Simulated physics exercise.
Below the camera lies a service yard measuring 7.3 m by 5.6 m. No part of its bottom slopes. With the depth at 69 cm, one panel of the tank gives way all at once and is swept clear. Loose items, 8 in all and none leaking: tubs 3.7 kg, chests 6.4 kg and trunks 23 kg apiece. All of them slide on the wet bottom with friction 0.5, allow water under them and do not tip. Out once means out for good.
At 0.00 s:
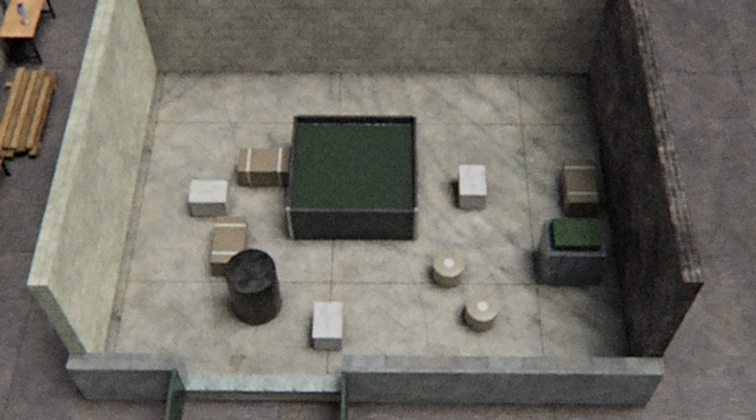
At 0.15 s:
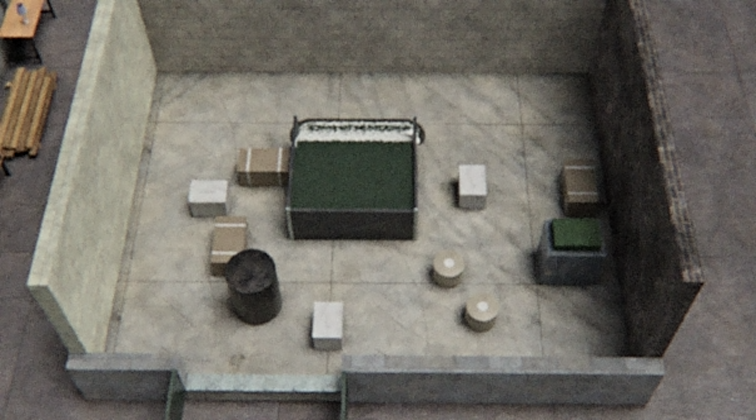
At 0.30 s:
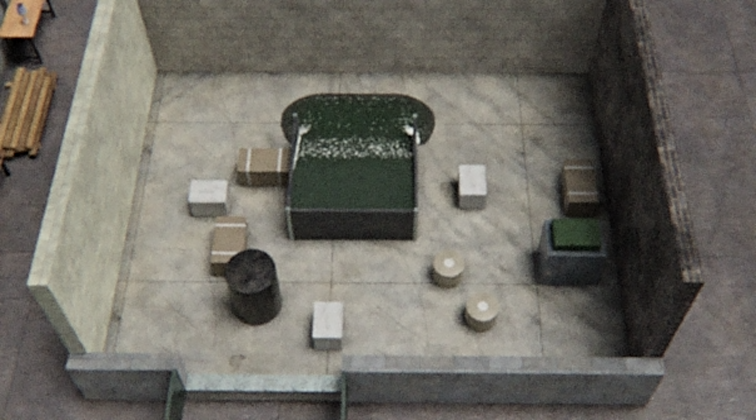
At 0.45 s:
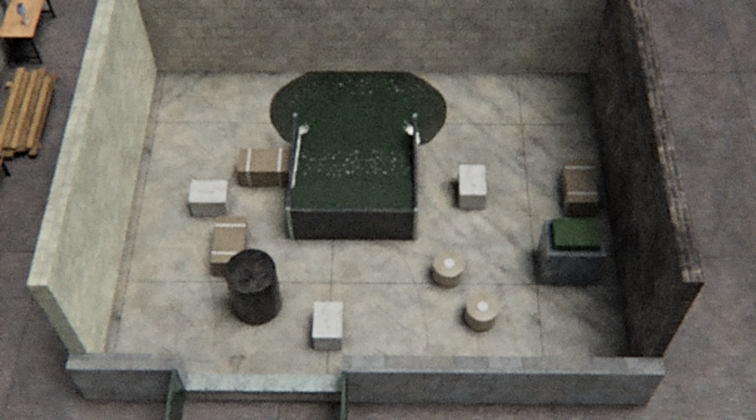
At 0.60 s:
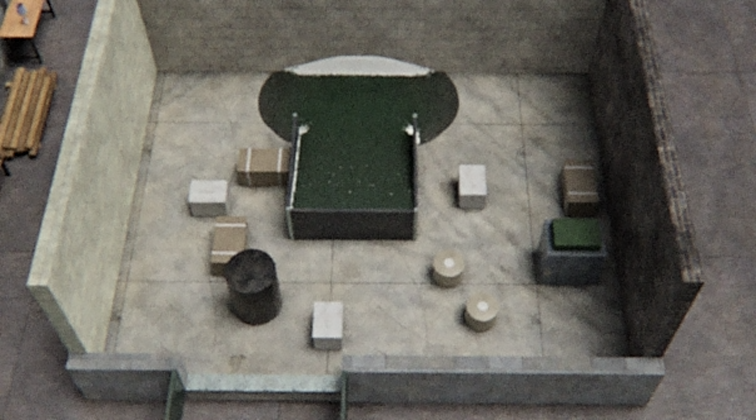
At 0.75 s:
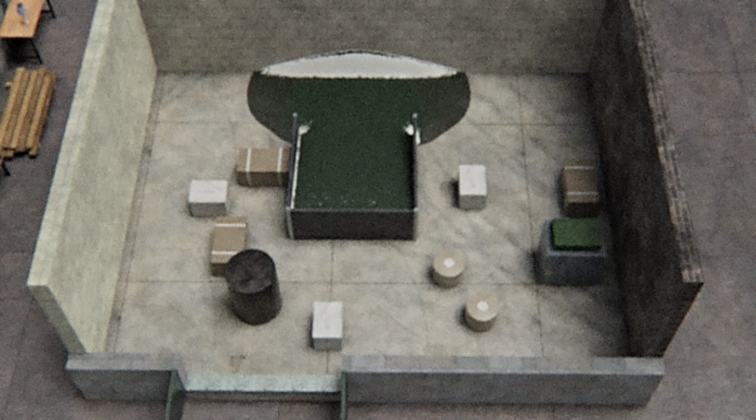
In a walled yard, dark green water burst from the back of a square tank, spread in a rounded pool to the far wall and washed against it, while the scattered boxes stayed put.
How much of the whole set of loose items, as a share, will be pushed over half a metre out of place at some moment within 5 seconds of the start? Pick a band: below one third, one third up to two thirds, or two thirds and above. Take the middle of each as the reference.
The share is below one third.
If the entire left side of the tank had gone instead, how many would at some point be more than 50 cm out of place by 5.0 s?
Count: 4.
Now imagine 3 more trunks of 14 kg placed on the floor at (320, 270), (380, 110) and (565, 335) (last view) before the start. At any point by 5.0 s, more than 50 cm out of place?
In the order asked: Below the mark; above the mark; below the mark.
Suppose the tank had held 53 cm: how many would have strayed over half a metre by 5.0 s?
That would make 1 of them.
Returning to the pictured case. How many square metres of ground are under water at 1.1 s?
About 9.5 m2.
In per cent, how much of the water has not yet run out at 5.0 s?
100 %.
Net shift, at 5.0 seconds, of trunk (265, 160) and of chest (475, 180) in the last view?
In that order: 0 cm, 10 cm.
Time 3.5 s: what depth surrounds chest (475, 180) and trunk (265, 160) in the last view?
Roughly 1 and 1 cm.
After 1.1 s 0 of 8 are over 50 cm from their spots; 0 afloat.
After 2.2 s 0 of 8 are over 50 cm from their spots; 0 afloat.
After 3.5 s 1 of 8 are over 50 cm from their spots; 0 afloat.
After 5.0 s 2 of 8 are over 50 cm from their spots, and 2 have been at some point; 0 afloat.
